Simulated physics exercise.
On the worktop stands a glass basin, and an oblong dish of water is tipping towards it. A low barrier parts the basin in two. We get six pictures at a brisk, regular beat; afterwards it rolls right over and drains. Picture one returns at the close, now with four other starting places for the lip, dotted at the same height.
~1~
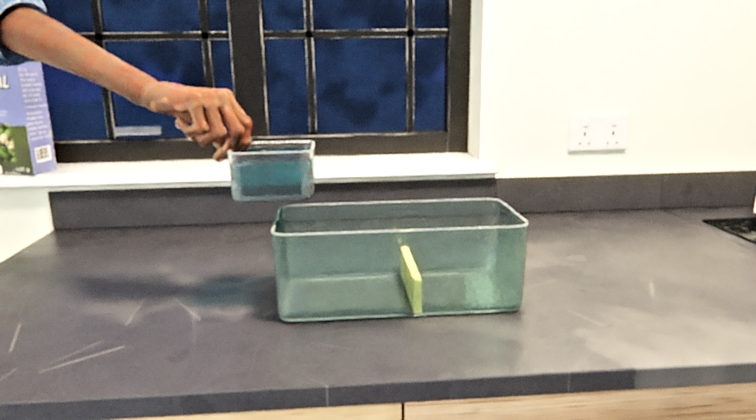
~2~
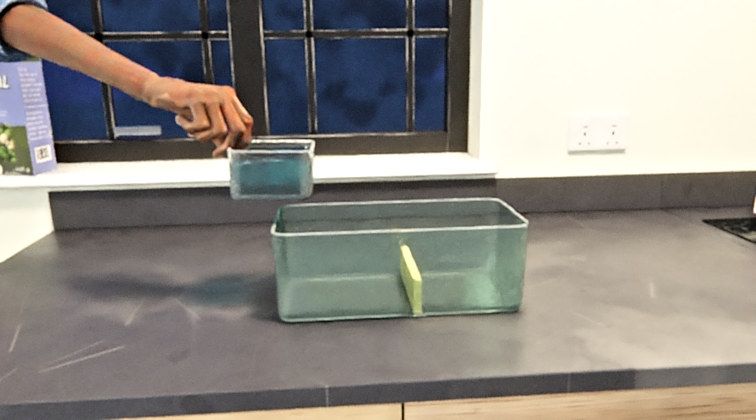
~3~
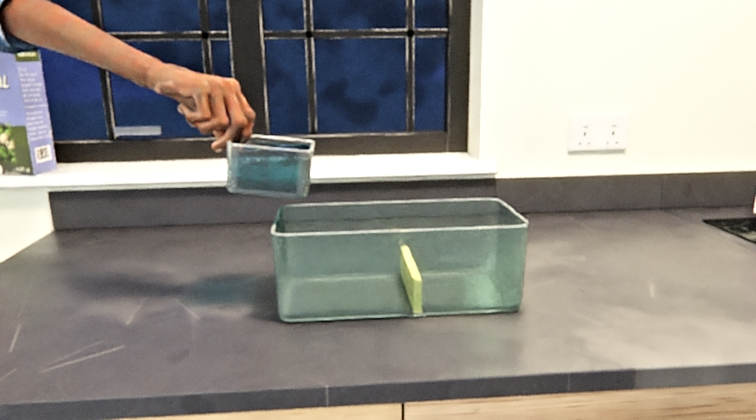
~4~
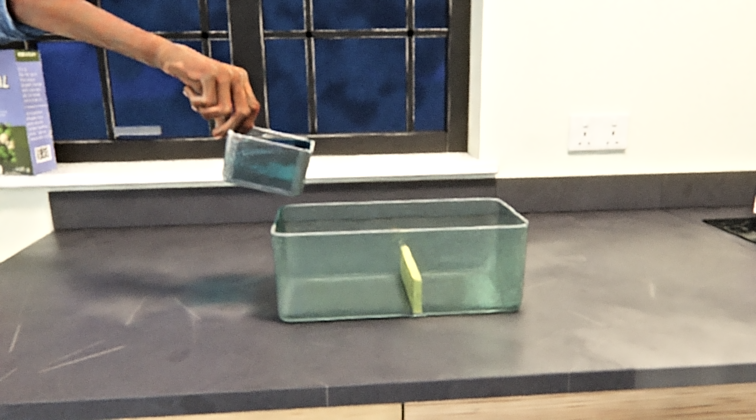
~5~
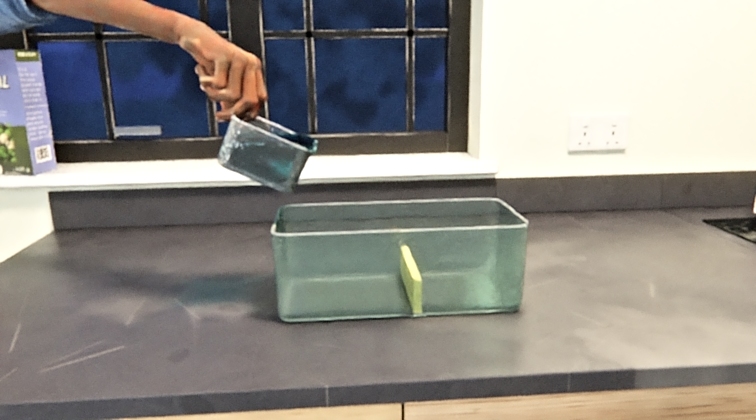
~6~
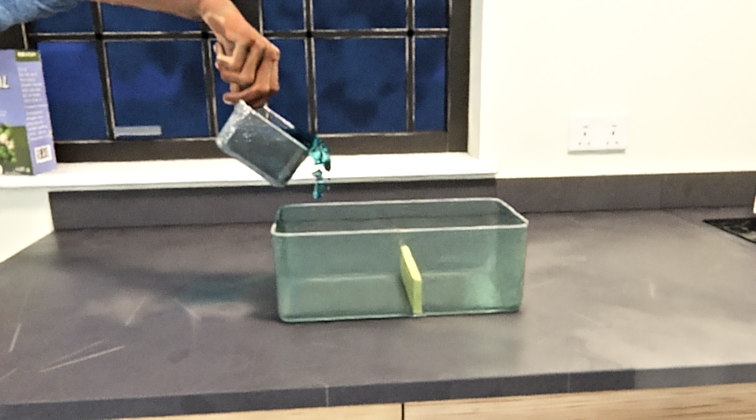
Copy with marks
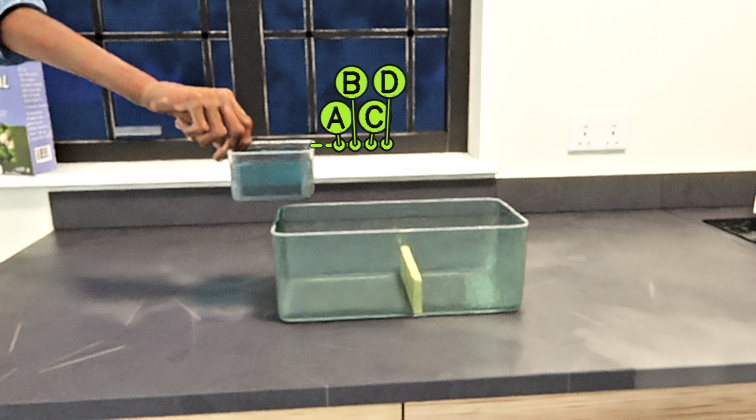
A hand tilting a small clear container of blue water, which starts spilling over its lip above a divided glass basin.
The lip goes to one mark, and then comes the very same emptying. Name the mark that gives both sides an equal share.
A is best.
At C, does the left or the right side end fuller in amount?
More ends on the right.
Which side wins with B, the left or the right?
The right side.
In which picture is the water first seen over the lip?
Picture 5.
On the marked copy, A at (339, 145); B at (355, 144); C at (370, 144); D at (386, 143).
With A, about 51 % ends left of the wall and 49 % right of it.
With B, about 21 % ends left of the wall and 79 % right of it.
With C, about 6 % ends left of the wall and 93 % right of it.
With D, about 4 % ends left of the wall and 95 % right of it.
